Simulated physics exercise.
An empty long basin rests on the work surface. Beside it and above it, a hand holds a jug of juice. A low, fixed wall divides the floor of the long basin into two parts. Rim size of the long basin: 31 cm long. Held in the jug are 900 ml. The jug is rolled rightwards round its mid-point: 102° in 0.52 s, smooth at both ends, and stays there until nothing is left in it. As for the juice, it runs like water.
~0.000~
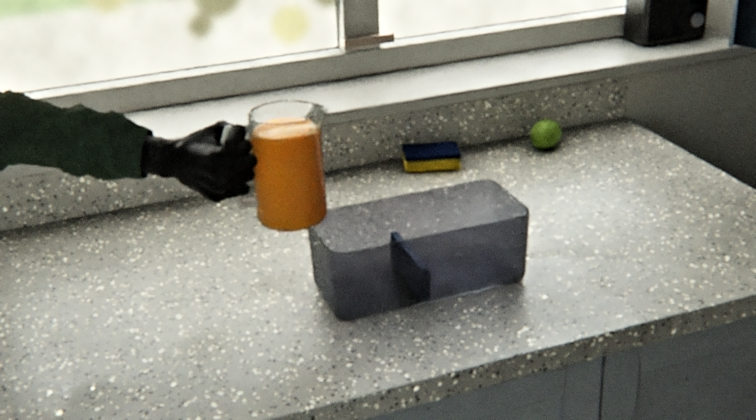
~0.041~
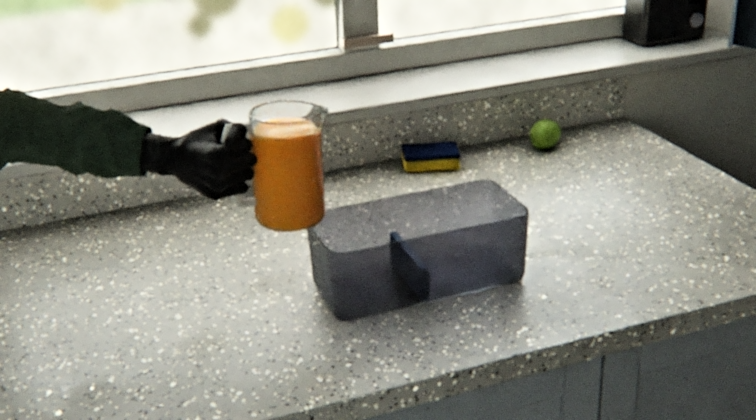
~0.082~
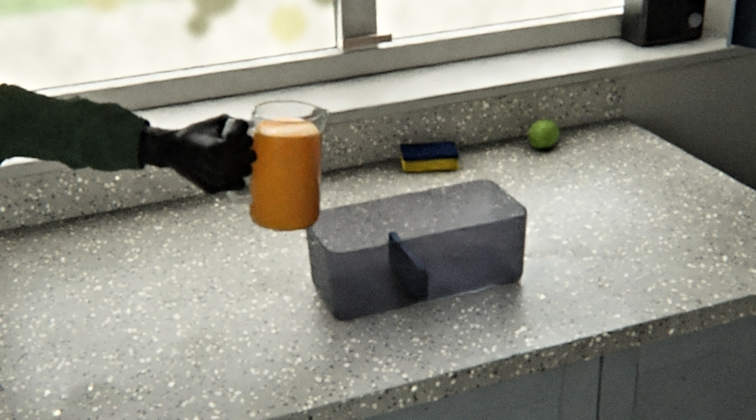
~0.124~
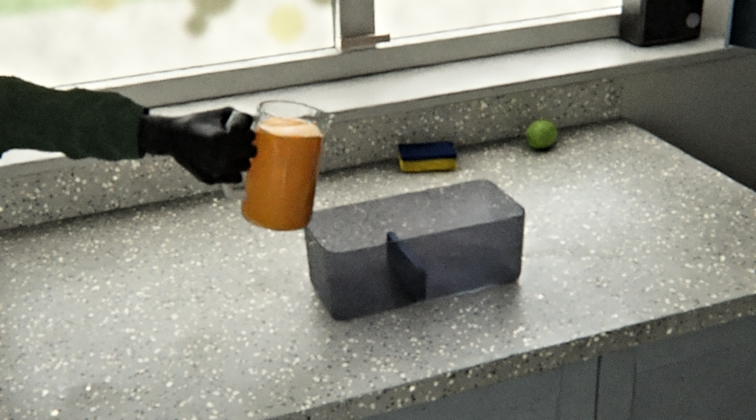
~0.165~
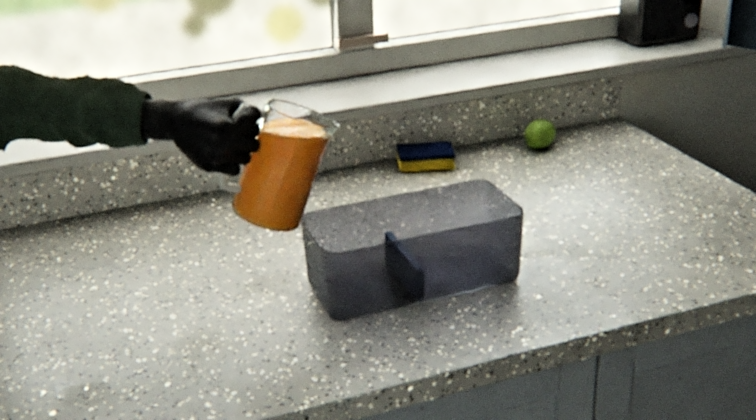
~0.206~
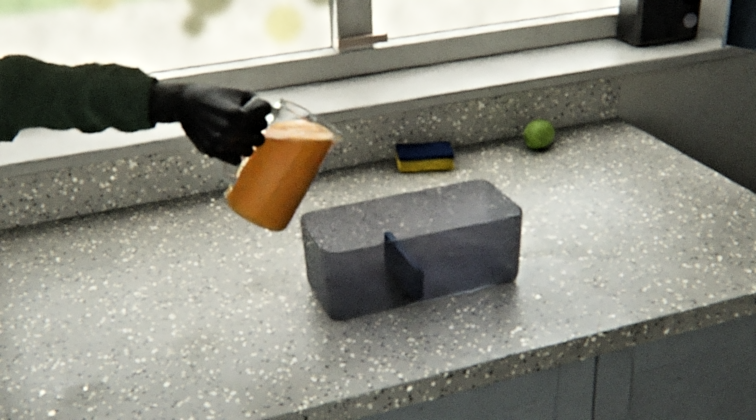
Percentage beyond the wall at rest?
12 per cent.
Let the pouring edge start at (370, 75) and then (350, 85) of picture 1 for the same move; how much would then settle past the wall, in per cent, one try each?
95 in a hundred, followed by 85 in a hundred.
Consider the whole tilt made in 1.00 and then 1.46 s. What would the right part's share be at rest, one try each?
Around 10 per cent first, around 15 per cent next.
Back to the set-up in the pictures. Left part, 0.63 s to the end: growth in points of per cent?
Near 38 percent, more or less.
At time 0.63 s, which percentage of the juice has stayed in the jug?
I reckon near 36 per cent still sits there.
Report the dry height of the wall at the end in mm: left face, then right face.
For the left, around 12 mm; for the right, around 50 mm.
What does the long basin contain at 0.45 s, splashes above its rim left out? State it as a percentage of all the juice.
Fraction in basin: Approx. 12%.
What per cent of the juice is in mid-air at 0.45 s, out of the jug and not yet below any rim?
At that moment, about 16 percent.
By 0.45 s the tilt is 98° and 71 per cent is still to pour, 11 is left of the wall and 1 right of it.
By 0.63 s the tilt is 102° and 35 per cent is still to pour, 46 is left of the wall and 3 right of it.
By 0.82 s the tilt is 102° and 12 per cent is still to pour, 68 is left of the wall and 10 right of it.
By 1.02 s the tilt is 102° and 4 per cent is still to pour, 81 is left of the wall and 11 right of it.
At rest 84 per cent lies left of the wall, 12 right of it and 3 outside.
